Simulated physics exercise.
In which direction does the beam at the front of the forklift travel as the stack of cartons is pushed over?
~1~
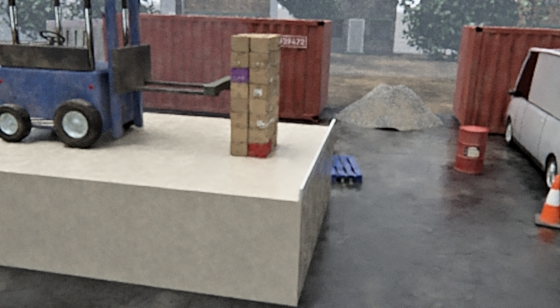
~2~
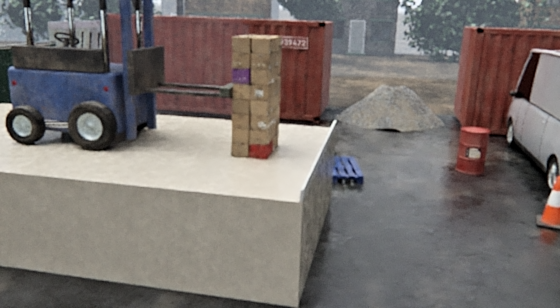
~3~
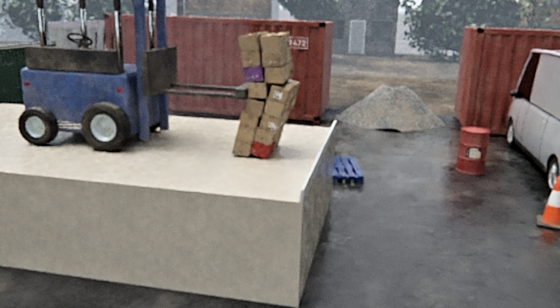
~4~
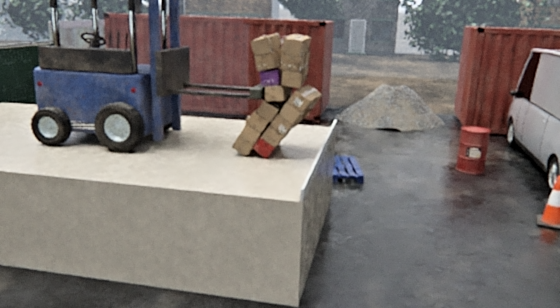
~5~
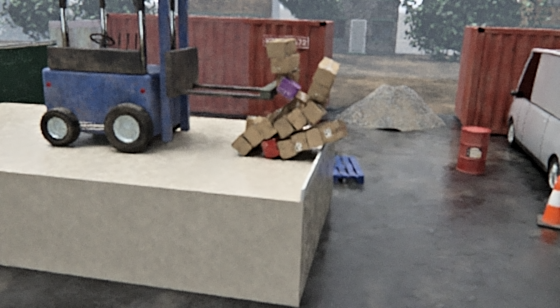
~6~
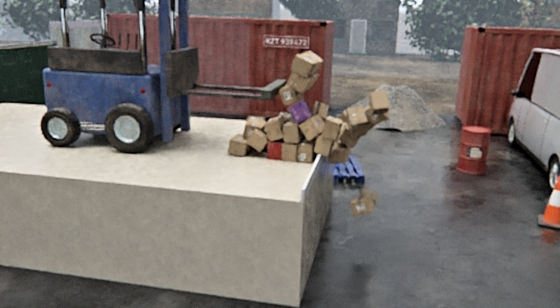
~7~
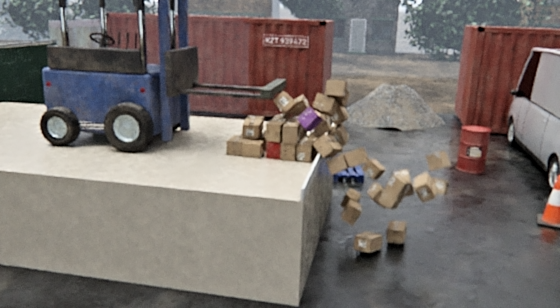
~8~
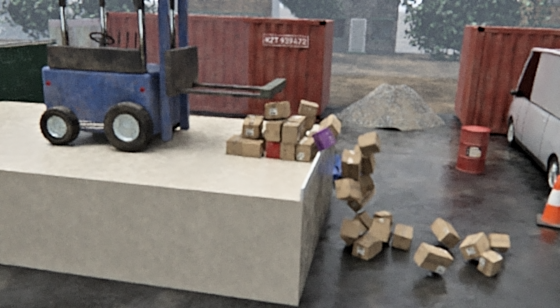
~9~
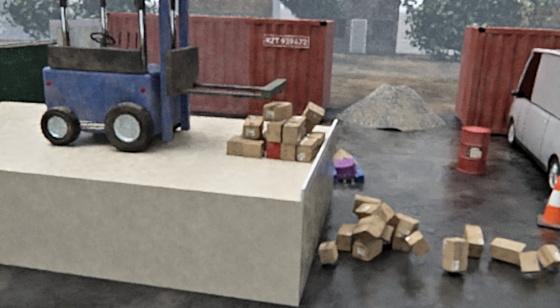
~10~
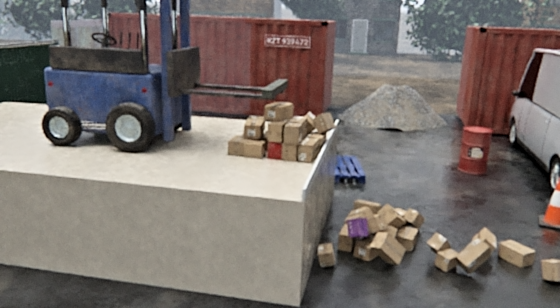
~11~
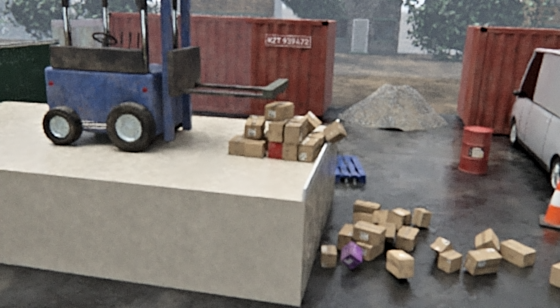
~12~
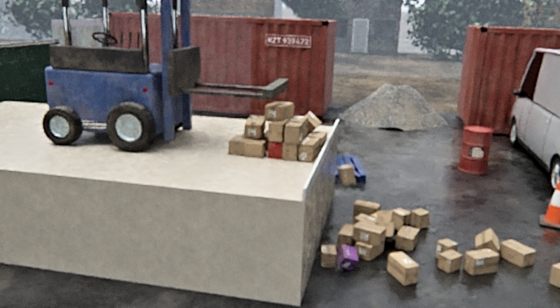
The beam moves to the right, pushing into the stack before it comes to a stop.
Wet container yard, a blue forklift on a raised deck toppling stacked cartons, many spilling over the edge, others staying heaped above.
